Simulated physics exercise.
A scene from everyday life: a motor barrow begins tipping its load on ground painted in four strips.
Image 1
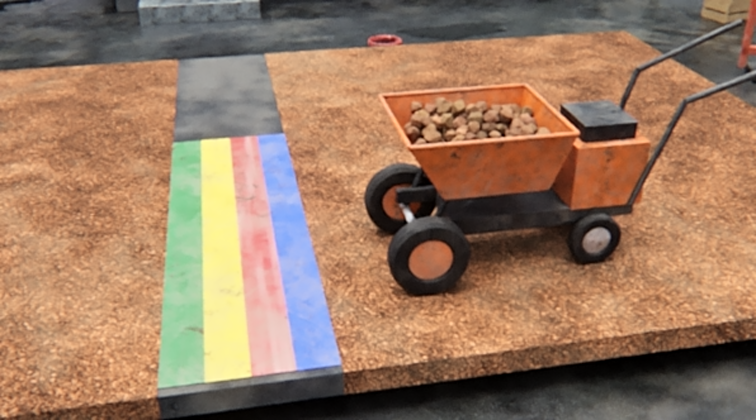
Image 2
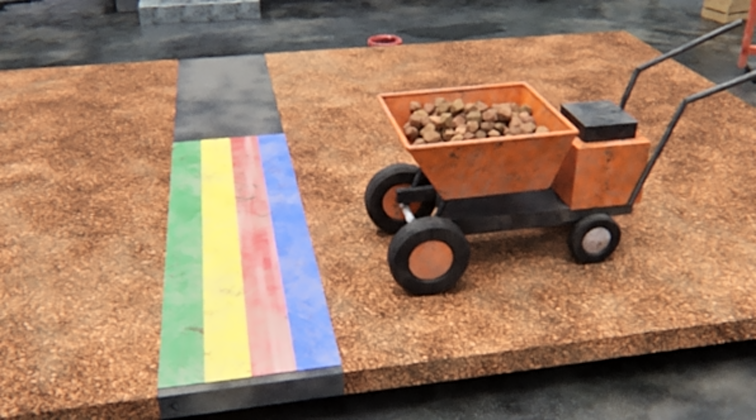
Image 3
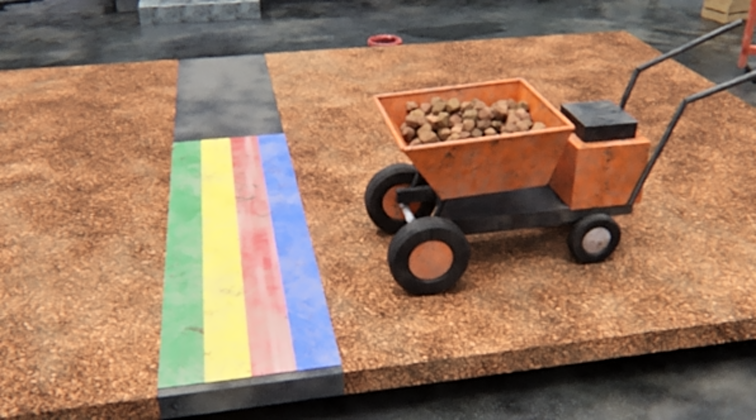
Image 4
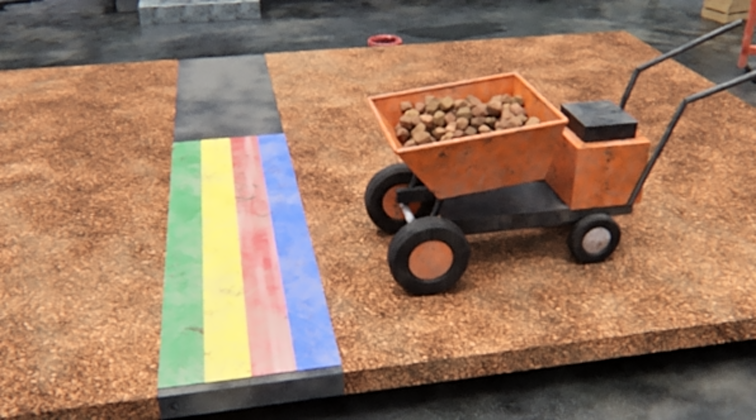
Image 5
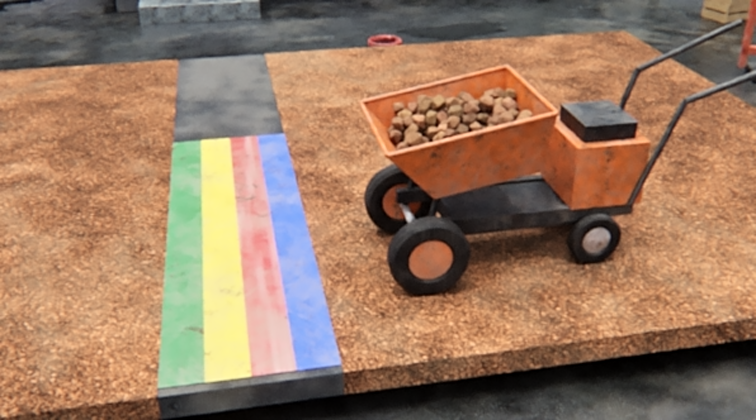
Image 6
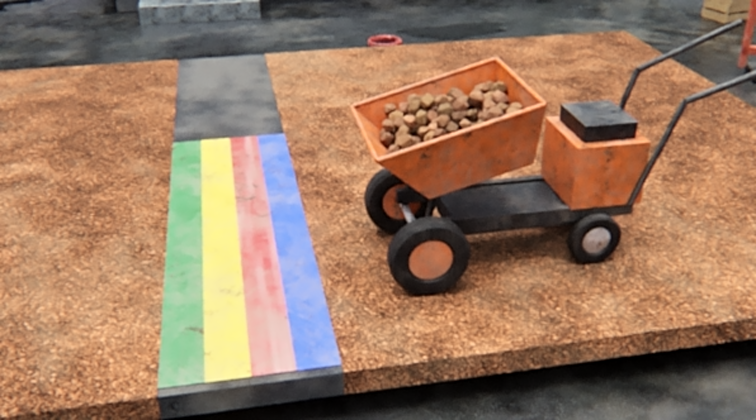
An orange motor barrow stands still as its skip of brown clods tilts toward the left.
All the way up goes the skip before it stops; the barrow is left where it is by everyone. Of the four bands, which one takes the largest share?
Red.
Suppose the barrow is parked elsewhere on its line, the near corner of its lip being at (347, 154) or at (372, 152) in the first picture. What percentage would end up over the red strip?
About 0 %, then 20 %.
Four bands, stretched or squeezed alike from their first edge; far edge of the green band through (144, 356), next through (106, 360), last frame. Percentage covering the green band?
In turn, 10 and 0 in a hundred.
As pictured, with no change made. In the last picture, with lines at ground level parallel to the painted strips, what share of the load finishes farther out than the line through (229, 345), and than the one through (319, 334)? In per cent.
Roughly 30 per cent, then roughly 90 per cent.
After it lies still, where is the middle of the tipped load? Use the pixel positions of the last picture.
Near (252, 271).
Soon after the last picture, skip tipped steeply; all in the skip.
A little later, skip tipped right over; most in the skip; a stray few over the blue strip; about a quarter over the red strip; a stray few over the yellow strip; a stray few over the green strip; a stray few falling.
Later still, skip tipped right over; about a quarter in the skip; a small part over the blue strip; about a quarter over the red strip; about a quarter over the yellow strip; a small part over the green strip; a small part off the paint.
By the end, skip tipped right over; a small part in the skip; about a quarter over the blue strip; about a third over the red strip; about a quarter over the yellow strip; a small part over the green strip; a small part off the paint.
